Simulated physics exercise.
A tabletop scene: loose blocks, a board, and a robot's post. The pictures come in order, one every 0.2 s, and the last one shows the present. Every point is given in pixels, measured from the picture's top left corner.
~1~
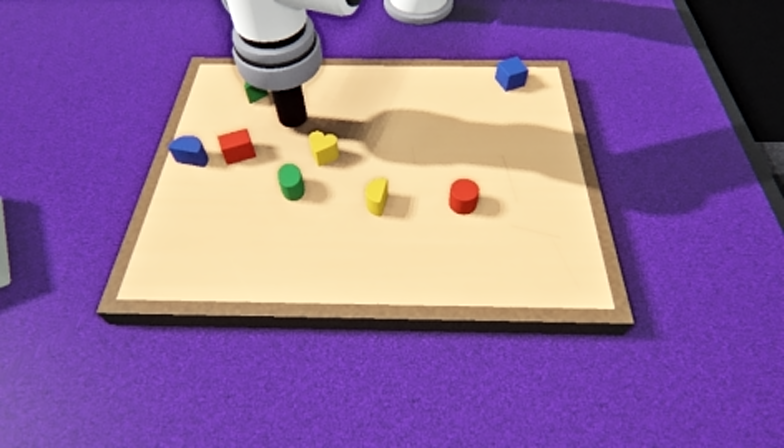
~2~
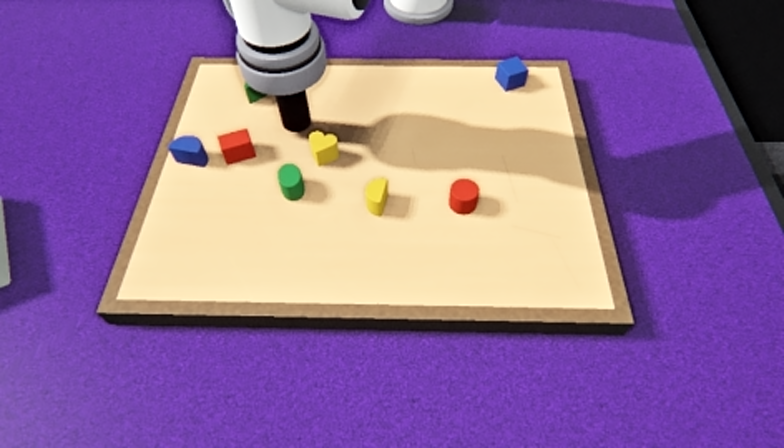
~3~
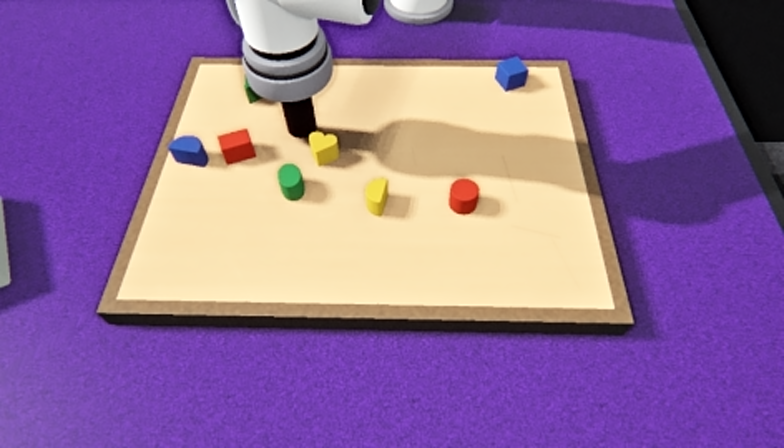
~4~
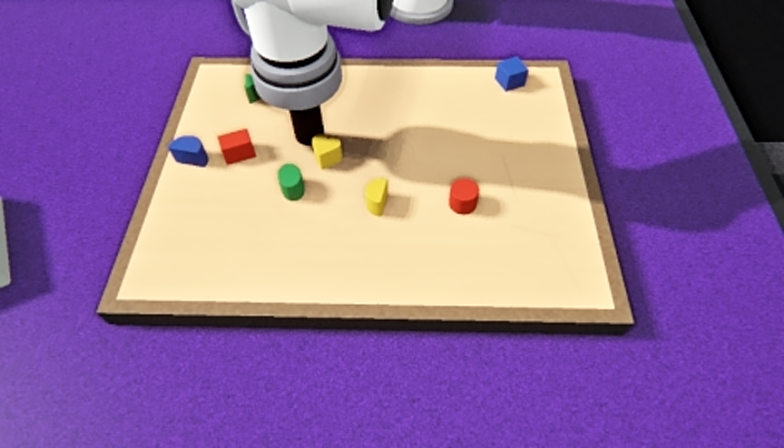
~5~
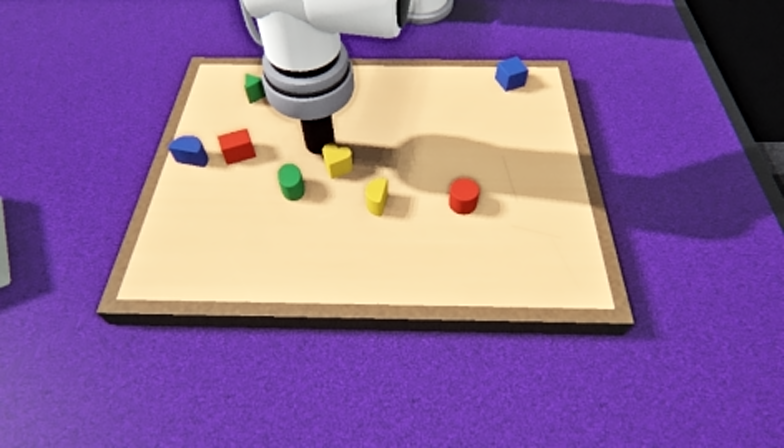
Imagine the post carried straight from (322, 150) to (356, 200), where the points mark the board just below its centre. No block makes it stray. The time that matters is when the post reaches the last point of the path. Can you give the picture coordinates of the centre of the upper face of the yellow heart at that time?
The centre of its top face lies at (382, 194).
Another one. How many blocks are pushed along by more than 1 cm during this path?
I expect two blocks to be moved by more than 1 cm.
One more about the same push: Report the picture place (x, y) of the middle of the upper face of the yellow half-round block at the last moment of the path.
(406, 198)
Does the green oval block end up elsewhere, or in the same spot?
The answer is that it remains undisturbed.
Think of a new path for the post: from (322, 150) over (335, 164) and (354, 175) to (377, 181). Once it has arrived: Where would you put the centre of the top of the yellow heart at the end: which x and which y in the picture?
At (390, 189).
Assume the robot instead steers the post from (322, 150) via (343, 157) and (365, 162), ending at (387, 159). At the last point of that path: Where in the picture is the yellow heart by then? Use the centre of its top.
The middle of its upper face should be somewhere near (356, 169).
The first path, step by step. One third of the way, post at (331, 161); yellow heart at (351, 168), turned 20° anticlockwise.
Two thirds of the way, post at (343, 177); yellow heart at (367, 181), turned 45° anticlockwise; yellow half-round block at (385, 193).
At the end, post at (355, 194); green oval block still; yellow heart at (382, 194), turned 70° anticlockwise; yellow half-round block at (406, 198), turned 35° anticlockwise.
